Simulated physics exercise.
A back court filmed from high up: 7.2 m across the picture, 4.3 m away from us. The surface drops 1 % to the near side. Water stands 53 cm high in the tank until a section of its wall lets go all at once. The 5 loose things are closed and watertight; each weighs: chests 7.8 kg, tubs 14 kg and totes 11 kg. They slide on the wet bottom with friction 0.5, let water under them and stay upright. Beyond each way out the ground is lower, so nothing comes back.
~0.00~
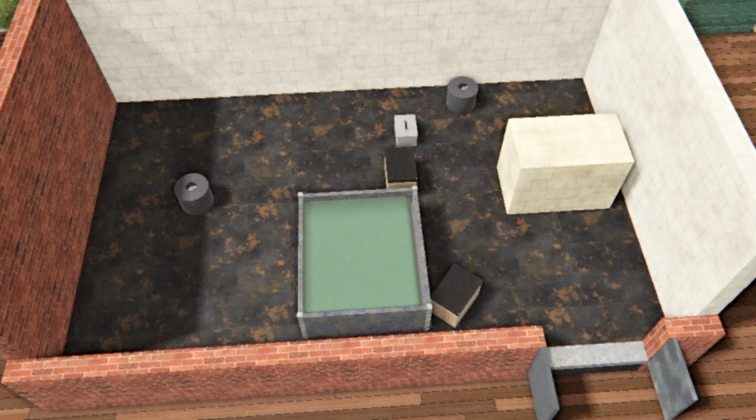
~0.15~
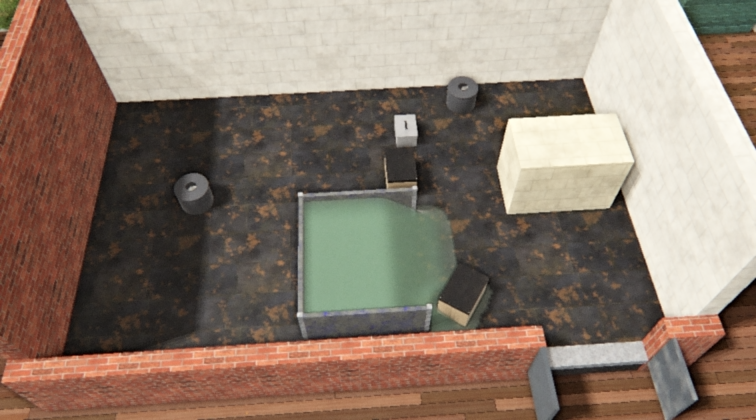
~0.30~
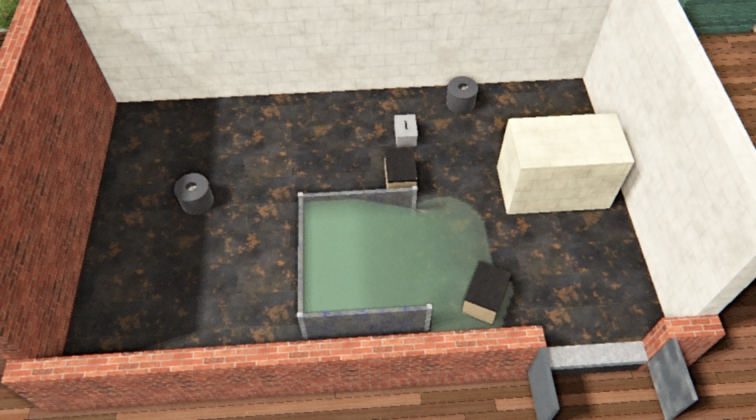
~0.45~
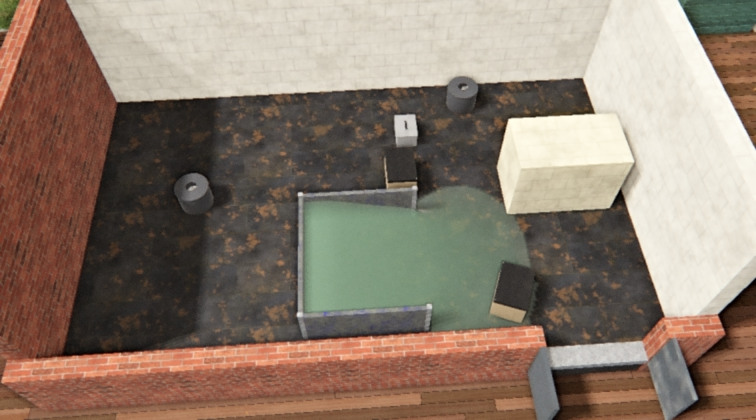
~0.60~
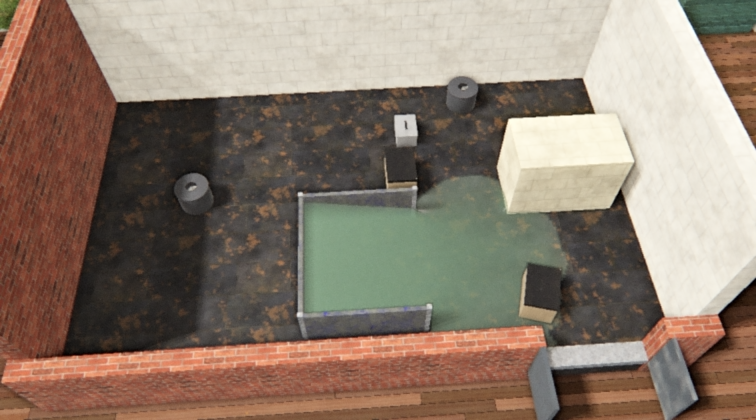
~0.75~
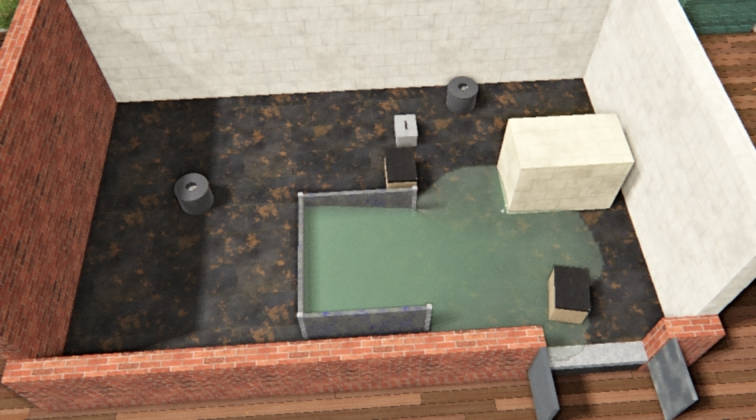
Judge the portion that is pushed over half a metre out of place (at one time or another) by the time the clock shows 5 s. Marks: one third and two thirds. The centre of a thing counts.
Share: Not even a third.
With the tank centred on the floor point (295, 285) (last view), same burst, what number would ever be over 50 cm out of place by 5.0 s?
Then 1.
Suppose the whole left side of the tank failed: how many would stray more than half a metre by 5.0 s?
In that case 1 of them.
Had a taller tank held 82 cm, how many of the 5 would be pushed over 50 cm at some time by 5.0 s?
Then 3.
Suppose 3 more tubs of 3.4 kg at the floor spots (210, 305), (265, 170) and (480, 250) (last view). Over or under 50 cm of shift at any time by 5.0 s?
In turn: Short of it, less, past it.
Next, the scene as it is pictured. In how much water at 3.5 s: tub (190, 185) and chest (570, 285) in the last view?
About 0 and 11 cm.
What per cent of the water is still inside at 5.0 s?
Some 72 per cent remains.
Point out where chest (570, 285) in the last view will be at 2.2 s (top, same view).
Near (664, 292).
After 1.1 s 1 of 5 are over 50 cm from their spots; 0 afloat.
After 2.2 s 1 of 5 are over 50 cm from their spots; 1 afloat.
After 3.5 s 1 of 5 are over 50 cm from their spots; 1 afloat.
After 5.0 s 1 of 5 are over 50 cm from their spots, and 1 have been at some point; 0 afloat.
